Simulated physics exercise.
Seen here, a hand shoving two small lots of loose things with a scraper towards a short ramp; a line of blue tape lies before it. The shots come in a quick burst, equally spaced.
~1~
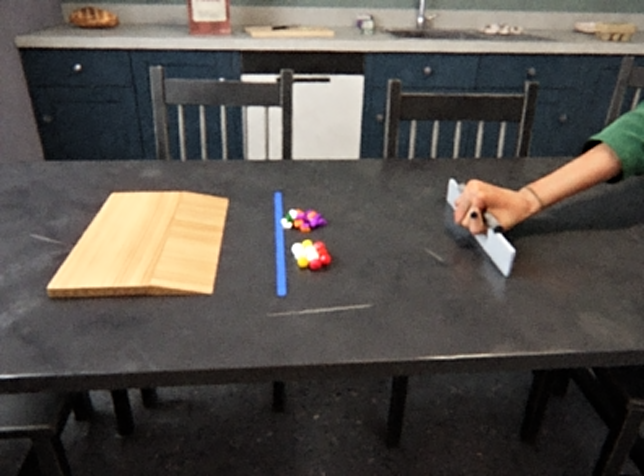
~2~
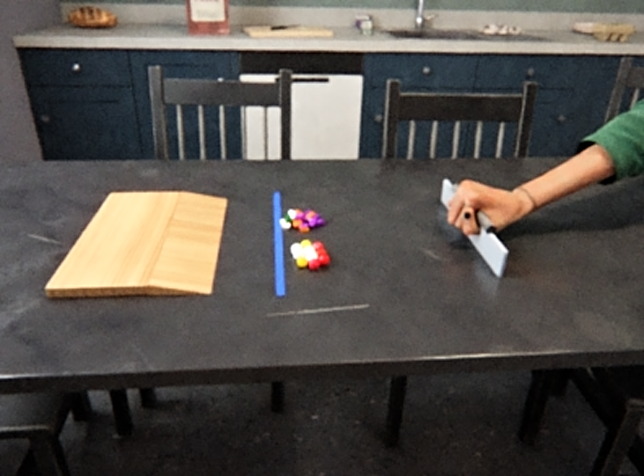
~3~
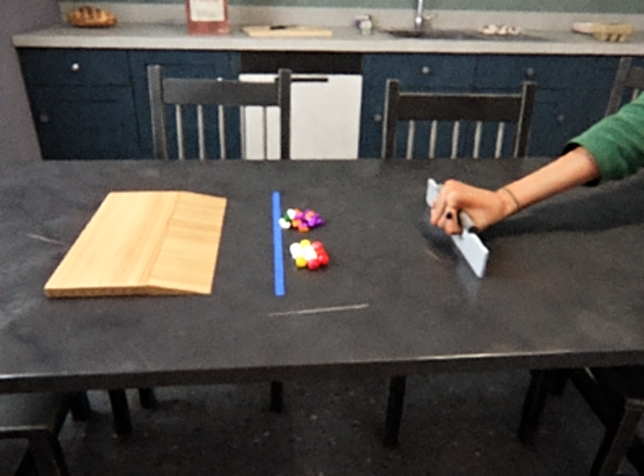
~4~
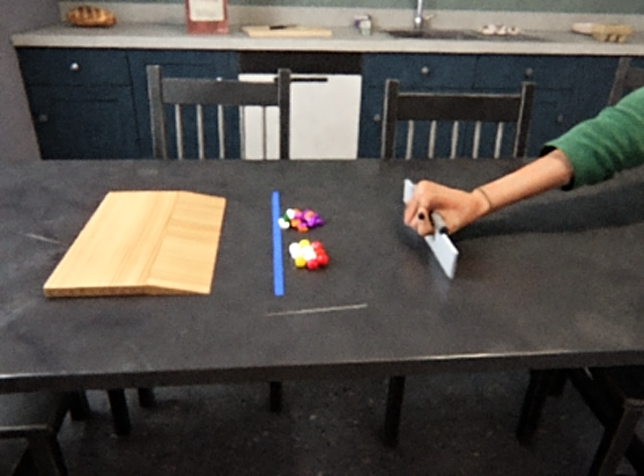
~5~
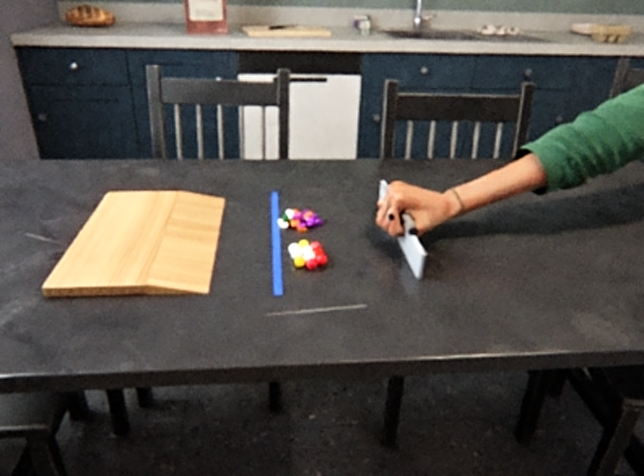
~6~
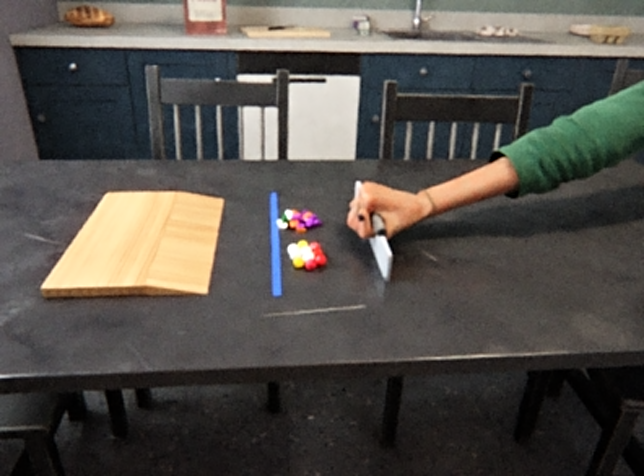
On a dark kitchen table, a hand slides a scraper left toward two small colourful clusters beside blue tape and a wooden ramp.
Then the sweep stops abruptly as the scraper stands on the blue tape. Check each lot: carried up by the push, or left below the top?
Nearer portion - carried up. Farther portion - left below.
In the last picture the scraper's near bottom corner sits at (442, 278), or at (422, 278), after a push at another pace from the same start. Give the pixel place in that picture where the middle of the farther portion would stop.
Lab note: Centre at rest close to (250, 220), then close to (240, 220).
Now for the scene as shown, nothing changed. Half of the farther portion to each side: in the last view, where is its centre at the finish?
Centre at rest, last frame: Approx. (222, 221) px.
Then, 0.12 s past the last view, scraper still moving, near (314, 214); nearer portion all short of the ramp; farther portion all short of the ramp.
Then, 0.26 s past the last view, scraper stopped at the blue tape; nearer portion all short of the ramp; farther portion all short of the ramp.
Then, 0.54 s past the last view, scraper stopped at the blue tape; nearer portion most past the top, about a quarter on the ramp; farther portion about a quarter on the ramp, most short of the ramp.
Finally, scraper stopped at the blue tape; nearer portion all past the top; farther portion none past the top, about a quarter on the ramp, most short of the ramp.
